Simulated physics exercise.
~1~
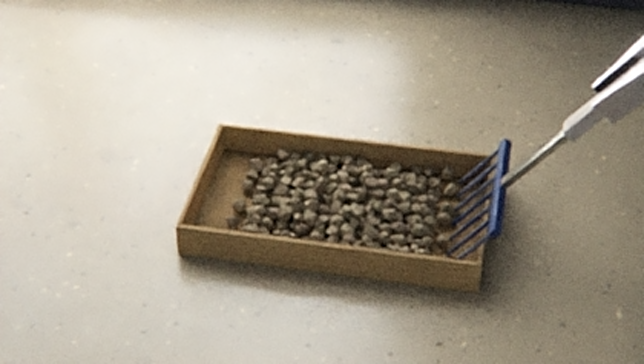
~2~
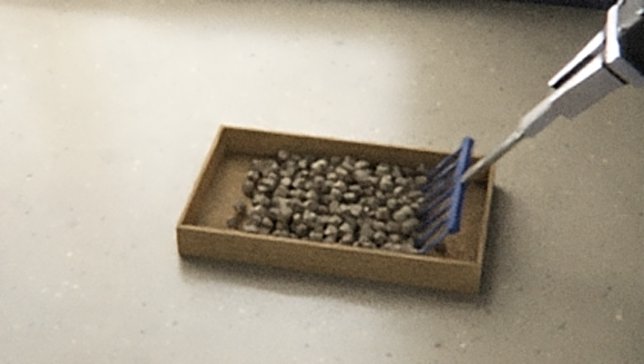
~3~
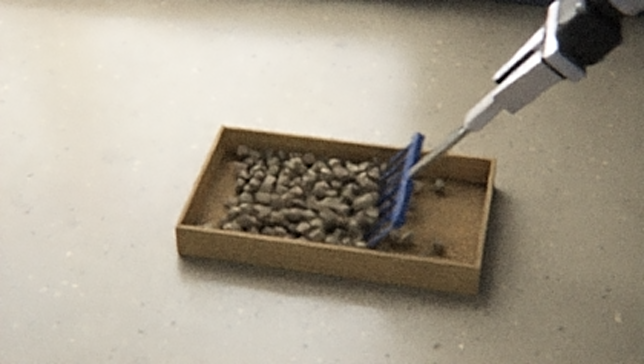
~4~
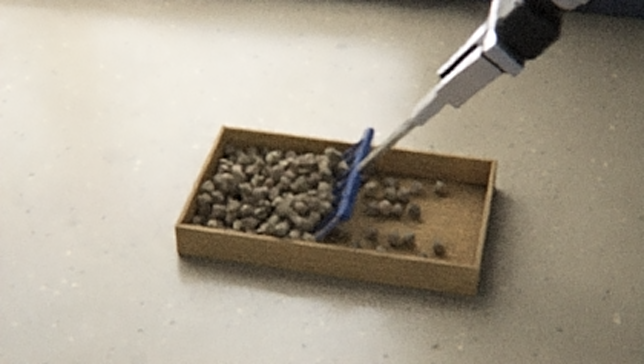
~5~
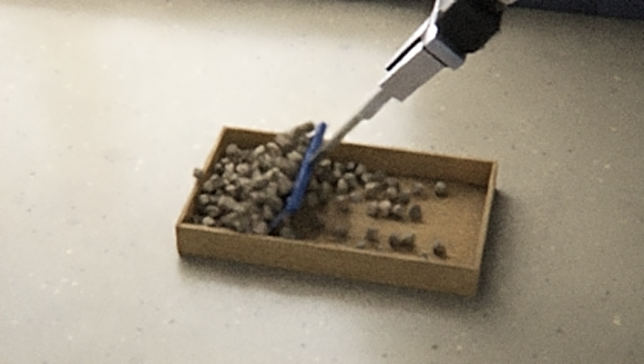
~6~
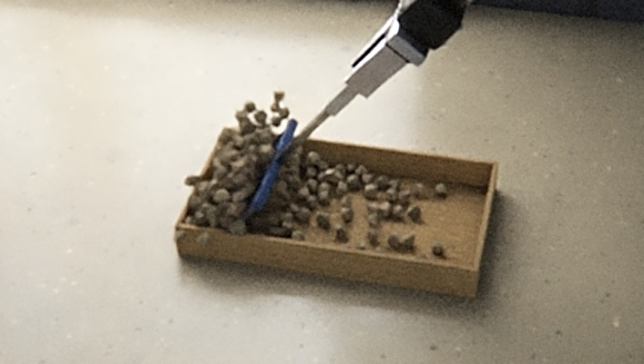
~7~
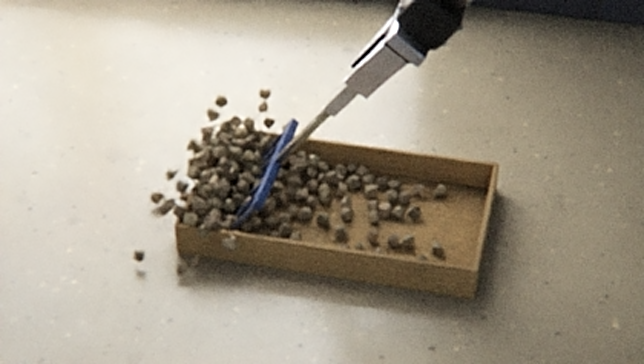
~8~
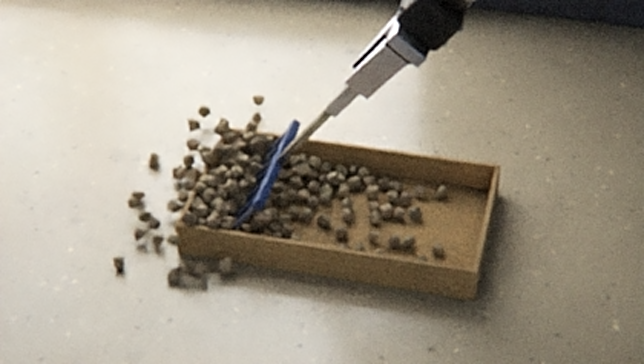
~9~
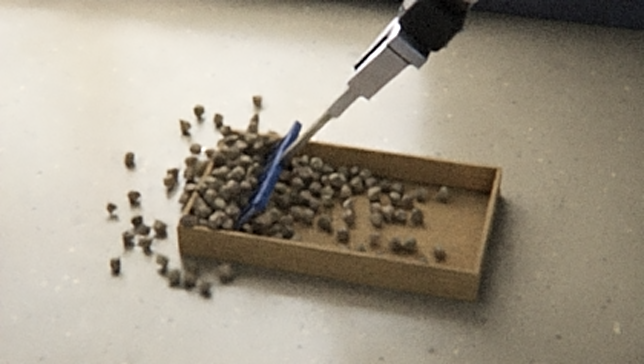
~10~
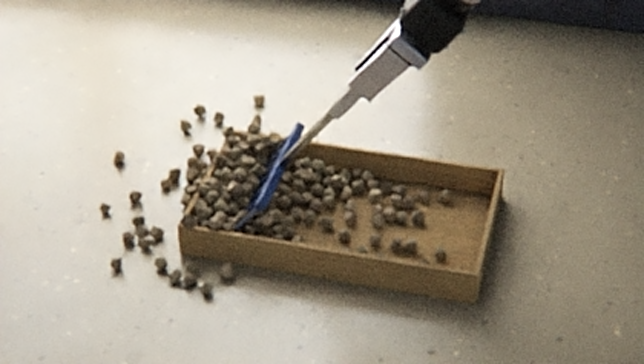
A blue comb held by a robot arm swept leftward through a shallow brown tray of small pebbles, heaping them against the left end until some spilled over onto the table, then stopped, leaving most still in the tray.
